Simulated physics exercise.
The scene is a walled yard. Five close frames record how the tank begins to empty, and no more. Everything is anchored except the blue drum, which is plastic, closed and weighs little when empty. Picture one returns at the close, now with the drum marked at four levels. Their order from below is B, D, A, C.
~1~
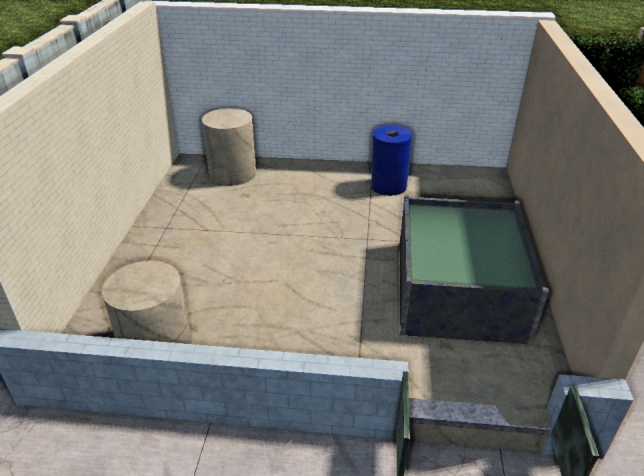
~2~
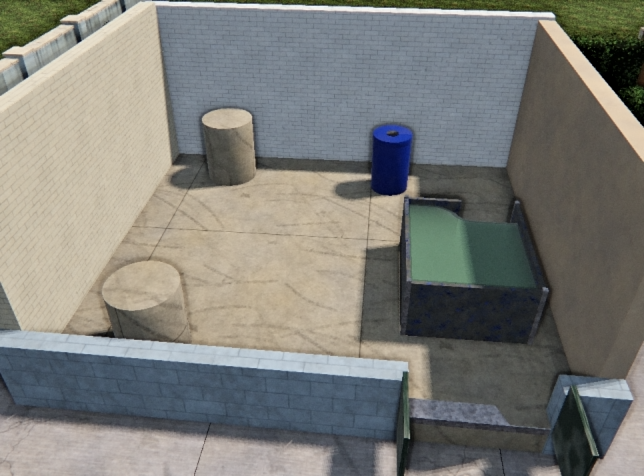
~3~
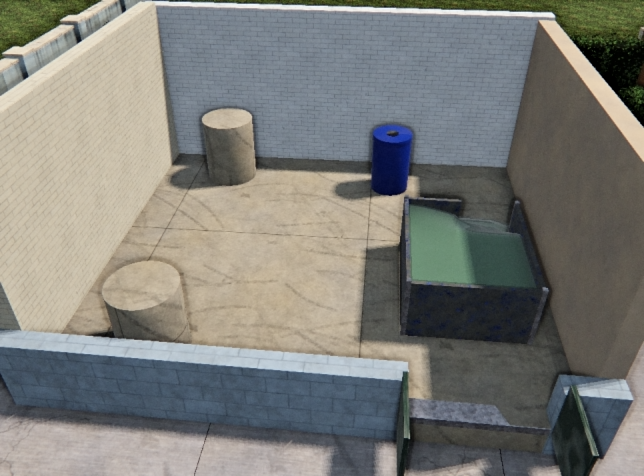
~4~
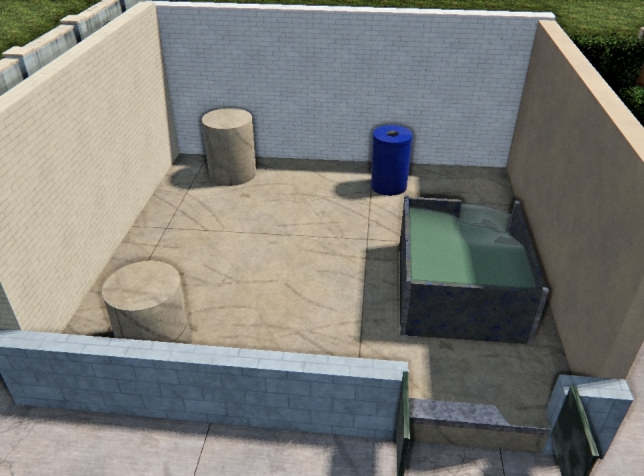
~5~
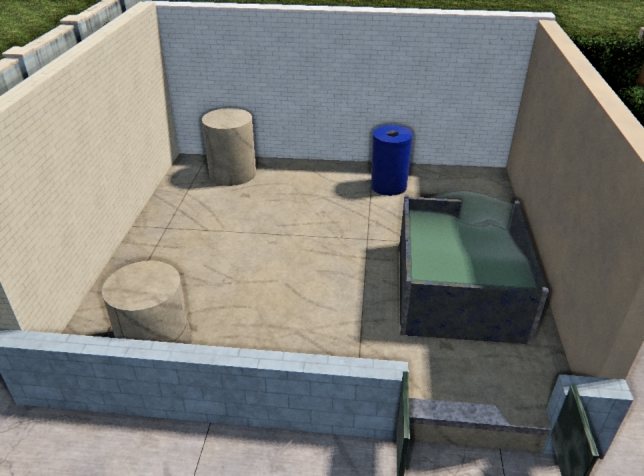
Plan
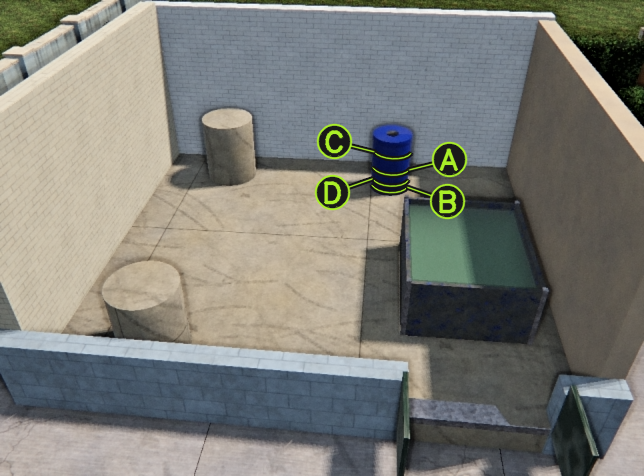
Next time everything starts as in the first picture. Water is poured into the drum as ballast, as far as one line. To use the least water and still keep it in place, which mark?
I would pick line A.
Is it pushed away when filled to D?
Yes.
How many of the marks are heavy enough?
Two.
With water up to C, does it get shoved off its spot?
No.
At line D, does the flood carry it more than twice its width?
No, less.
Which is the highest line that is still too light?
Line D.
On the marked copy, A at (390, 175); B at (389, 192); C at (392, 158); D at (390, 186); from the bottom up B, D, A, C.
With A, it does not move.
With B, it is pushed about 3 times its own width away.
With C, it does not move.
With D, it is pushed about its own width away.
